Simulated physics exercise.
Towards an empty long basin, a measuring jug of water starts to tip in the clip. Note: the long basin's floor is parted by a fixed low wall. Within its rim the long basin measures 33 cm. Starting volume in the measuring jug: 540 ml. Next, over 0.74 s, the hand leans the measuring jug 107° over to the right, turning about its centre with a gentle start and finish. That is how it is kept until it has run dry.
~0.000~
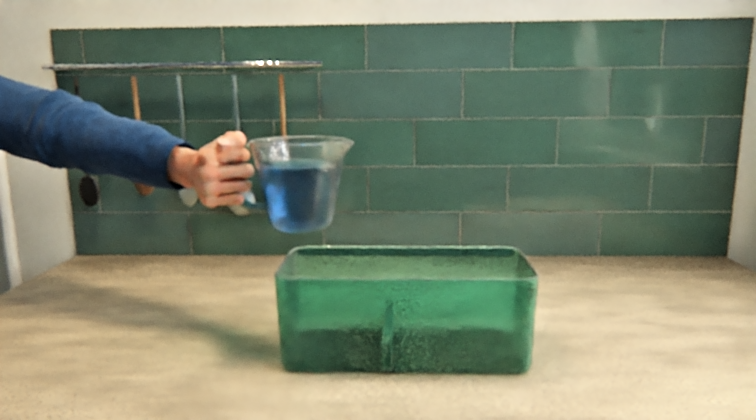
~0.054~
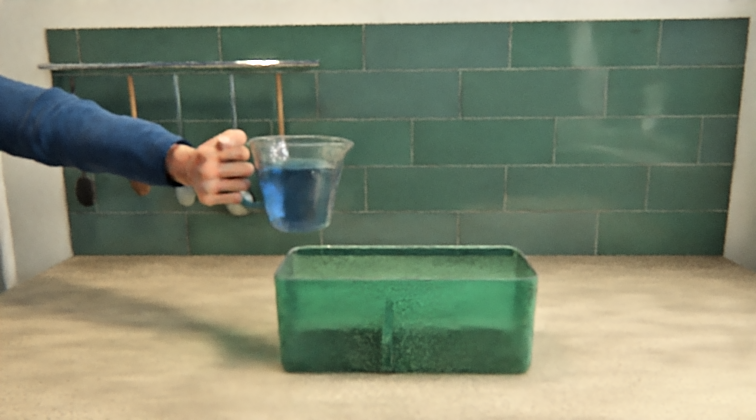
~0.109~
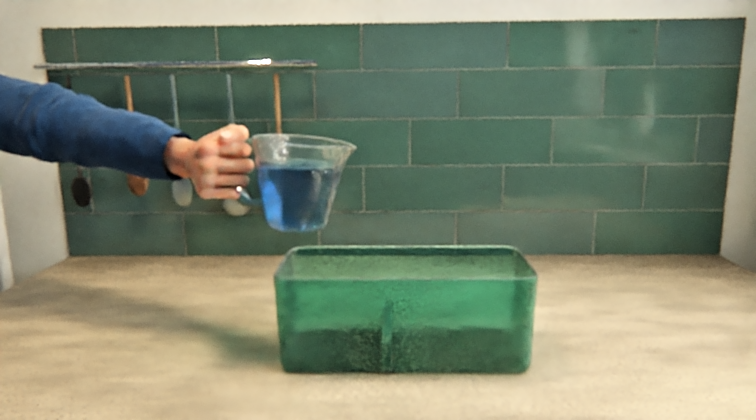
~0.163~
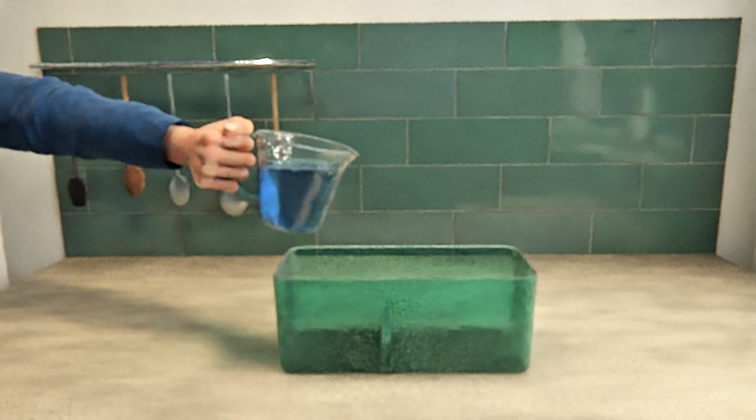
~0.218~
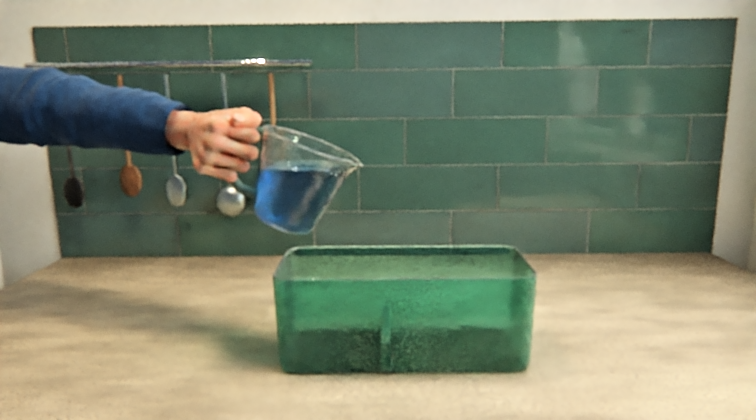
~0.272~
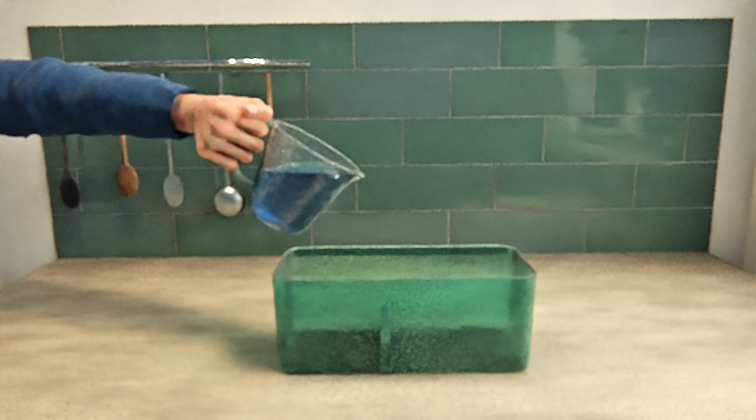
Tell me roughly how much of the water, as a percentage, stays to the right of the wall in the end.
Around 57 per cent stays on the right.
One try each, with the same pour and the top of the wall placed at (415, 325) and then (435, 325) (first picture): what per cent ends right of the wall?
One try each: Around 20 percent and then around 10 percent.
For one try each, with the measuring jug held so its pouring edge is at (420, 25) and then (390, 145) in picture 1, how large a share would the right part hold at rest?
I'd say 80 percent on the first go, 95 percent on the next.
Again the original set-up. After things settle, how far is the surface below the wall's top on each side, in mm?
Left about 24 mm, right about 24 mm.
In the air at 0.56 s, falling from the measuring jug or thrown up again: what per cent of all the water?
Close to 22 in a hundred.
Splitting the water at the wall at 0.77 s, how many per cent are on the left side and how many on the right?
Around 34 on the left and around 56 on the right.
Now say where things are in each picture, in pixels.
The first frame shows tilt 0°; pouring edge (353, 142); surface from (260, 164) to (340, 163); the long basin's rim runs from (284, 262) to (528, 263); the wall's top is at (388, 324).
The second frame shows tilt 1°; pouring edge (354, 143); surface from (260, 164) to (340, 164).
The third frame shows tilt 6°; pouring edge (356, 147); surface from (261, 163) to (340, 165).
The fourth frame shows tilt 12°; pouring edge (359, 154); surface from (263, 163) to (343, 166).
The fifth frame shows tilt 21°; pouring edge (363, 164); surface from (263, 166) to (348, 168).
The sixth frame shows tilt 32°; pouring edge (364, 176); surface from (262, 171) to (356, 172).
Then, 0.56 s in, the tilt is 92° and 51 per cent is still to pour, 5 is left of the wall and 21 right of it.
Then, 0.77 s in, the tilt is 107° and 5 per cent is still to pour, 35 is left of the wall and 56 right of it.
Then, 1.00 s in, the tilt is 107° and 0 per cent is still to pour, 43 is left of the wall and 57 right of it.
Then, 1.24 s in, the tilt is 107° and 0 per cent is still to pour, 42 is left of the wall and 57 right of it.
Finally, 42 per cent lies left of the wall, 57 right of it and 1 outside.
